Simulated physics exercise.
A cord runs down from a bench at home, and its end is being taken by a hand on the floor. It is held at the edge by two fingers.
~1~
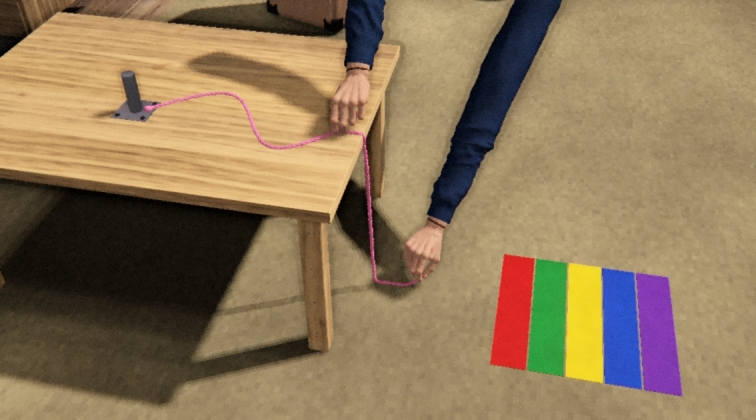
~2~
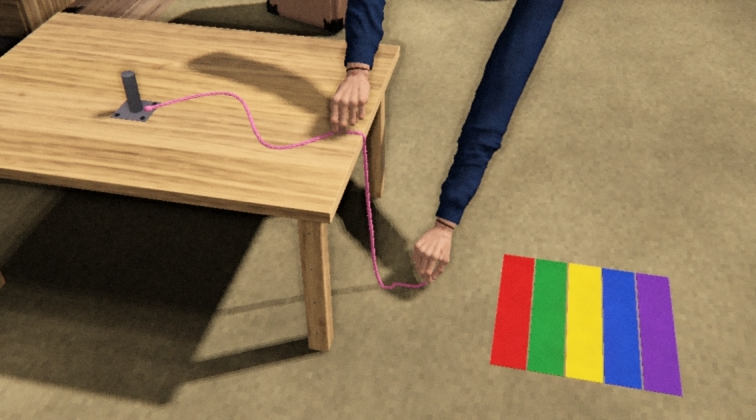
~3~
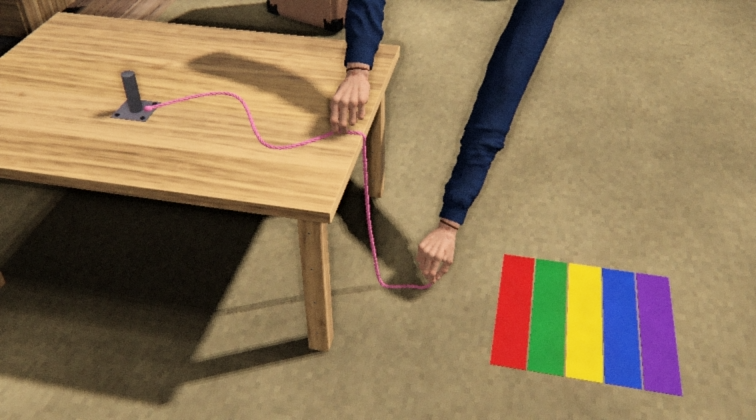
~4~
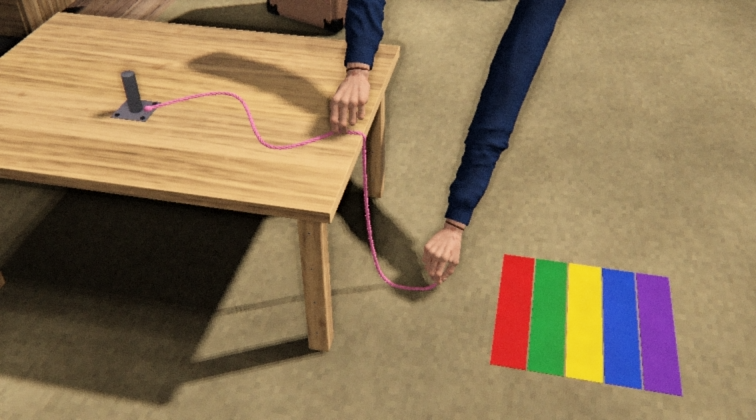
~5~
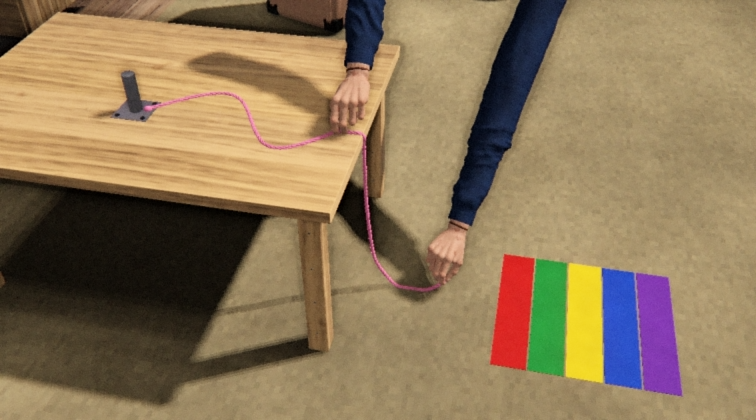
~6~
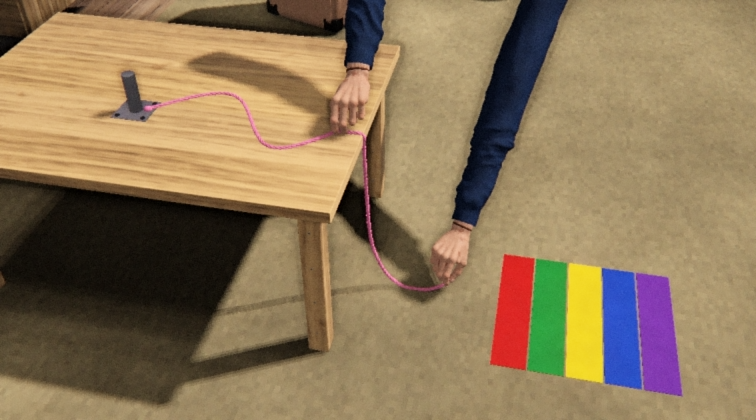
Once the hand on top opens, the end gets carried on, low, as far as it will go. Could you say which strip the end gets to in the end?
It gets to the blue strip.
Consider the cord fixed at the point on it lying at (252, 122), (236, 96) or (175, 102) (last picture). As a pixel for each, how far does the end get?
In order: (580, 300), then (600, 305), then (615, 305).
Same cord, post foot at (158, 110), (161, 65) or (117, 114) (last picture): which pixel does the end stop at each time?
Going through the tries, you get (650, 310), then (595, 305), then (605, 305).
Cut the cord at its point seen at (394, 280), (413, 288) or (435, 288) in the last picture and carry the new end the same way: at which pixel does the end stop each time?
Cut 1: About (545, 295). Cut 2: About (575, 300). Cut 3: About (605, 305).
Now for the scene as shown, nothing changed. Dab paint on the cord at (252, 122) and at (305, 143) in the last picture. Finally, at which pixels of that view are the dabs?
To (290, 126) for the first and to (372, 143) for the second.
A little later, end near (565, 299); over green.
Next, end near (602, 305); over yellow.
When it is tight, end near (625, 308); over blue. It halts on the blue strip.
